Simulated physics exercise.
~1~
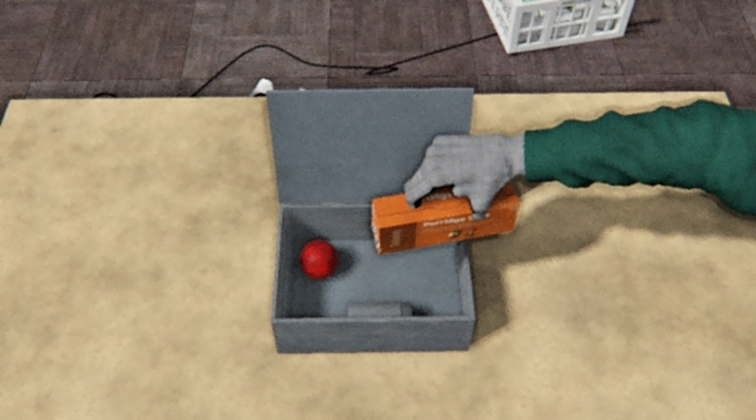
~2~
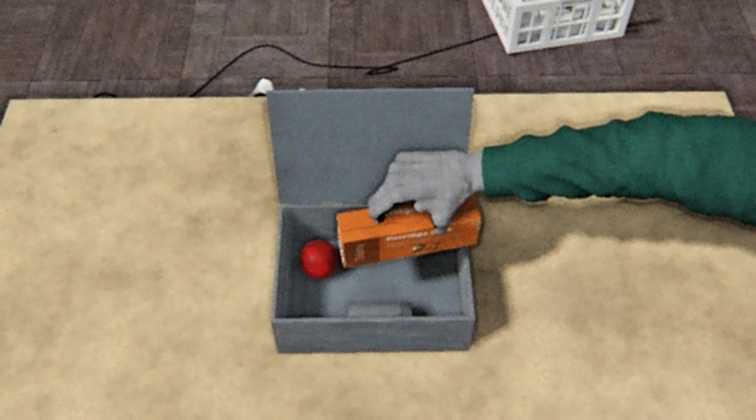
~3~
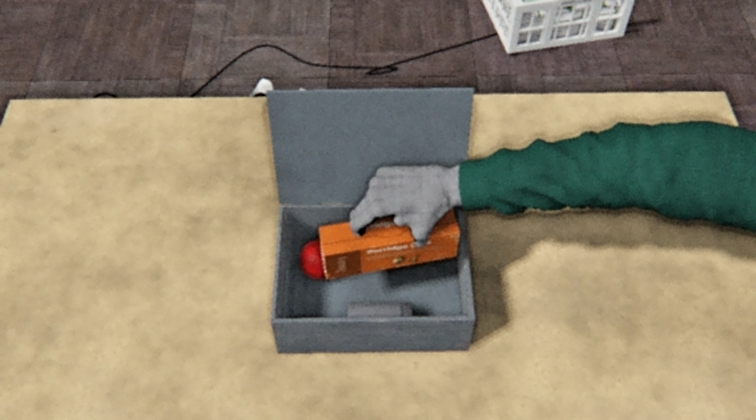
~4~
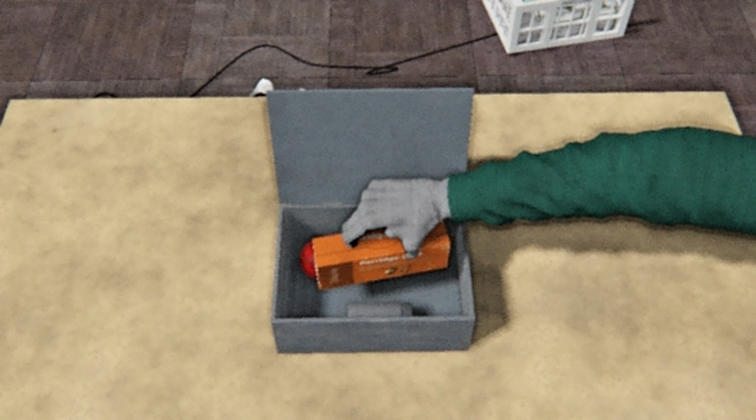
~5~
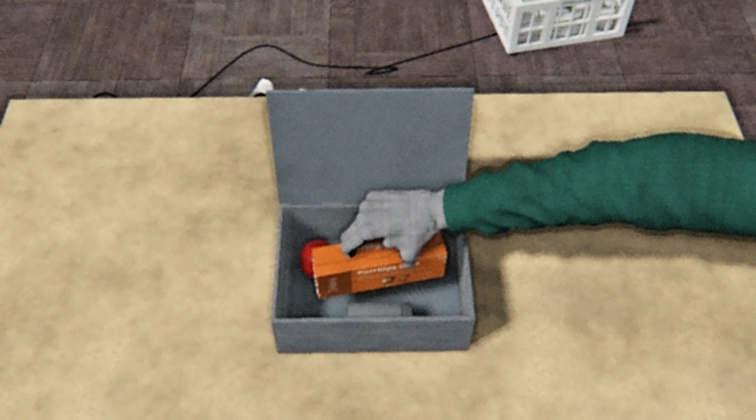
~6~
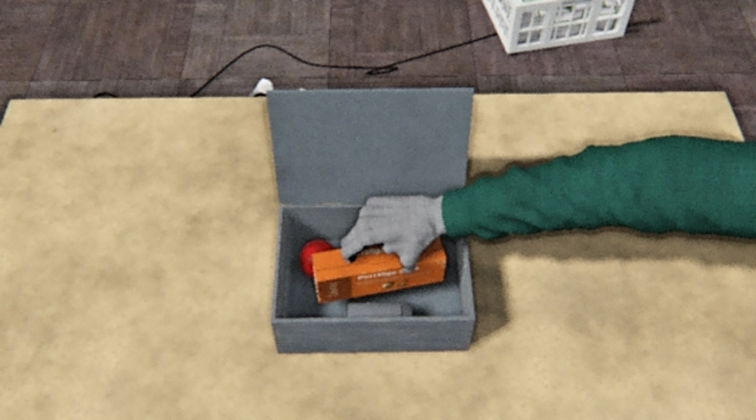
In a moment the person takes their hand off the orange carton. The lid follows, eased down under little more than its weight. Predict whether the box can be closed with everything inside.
The box can be closed.
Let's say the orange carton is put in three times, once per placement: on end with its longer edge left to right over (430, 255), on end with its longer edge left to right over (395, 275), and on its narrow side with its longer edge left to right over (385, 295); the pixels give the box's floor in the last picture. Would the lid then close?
The lid stays partly open the first time, stays partly open the second time and goes all the way down the third time.
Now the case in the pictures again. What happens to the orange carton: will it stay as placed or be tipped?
By the end the orange carton has kept its angle.
Then, 0.60 s later than the last frame, orange carton moved a little near (369, 285); red ball moved a little.
Then, 1.50 s later than the last frame, lid 67° above the rim; orange carton moved a little near (369, 285); red ball moved a little.
Then, 1.80 s later than the last frame, lid 33° above the rim; orange carton moved a little near (369, 285); red ball moved a little.
Then, 2.30 s later than the last frame, lid shut; orange carton moved a little near (369, 285).
When it is over, lid shut; moved from the start, orange carton; the other 2 as before. End places, in pixels of the last picture, orange carton near (369, 285).
